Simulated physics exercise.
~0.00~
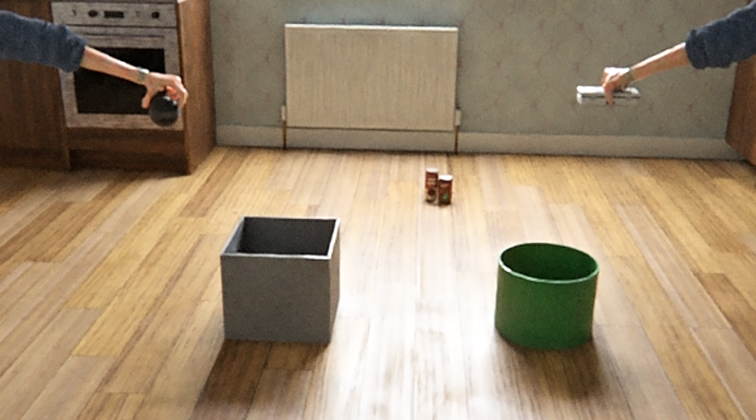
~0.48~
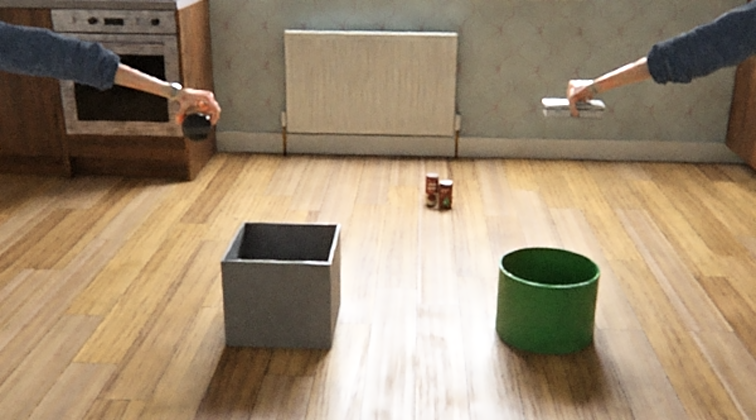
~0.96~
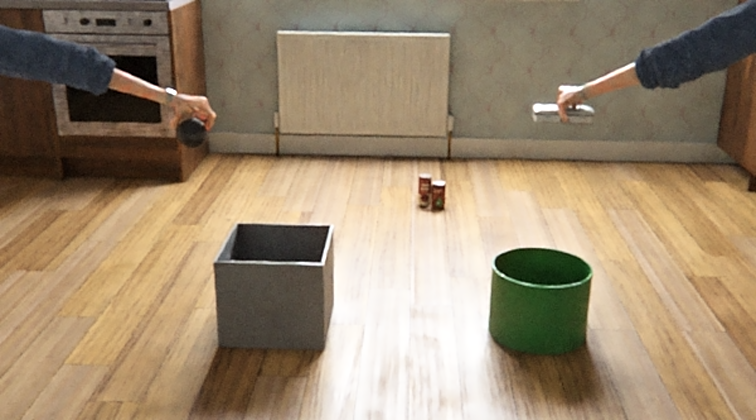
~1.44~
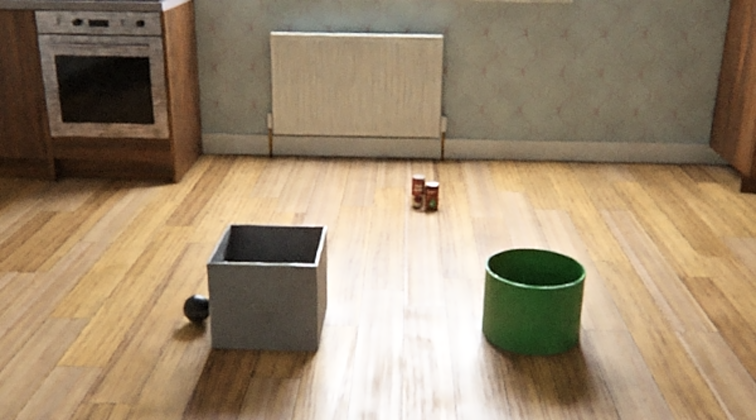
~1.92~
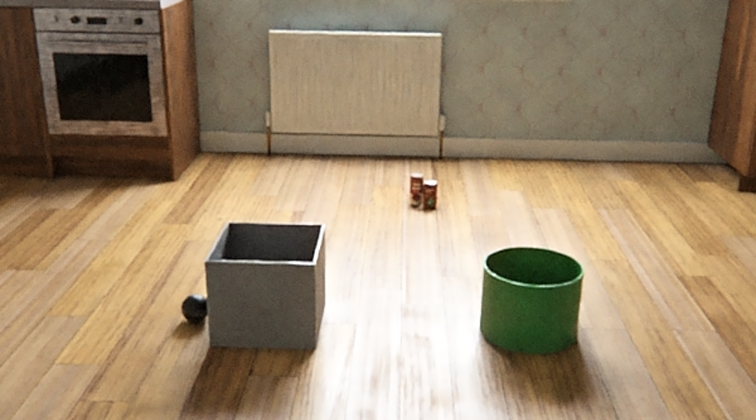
In the video, two hands hold a dark ball and a white case above a wooden floor, moving inward toward a grey square basket and a green round bucket; afterward the hands are gone, the ball rests beside the basket, and the case is out of sight.
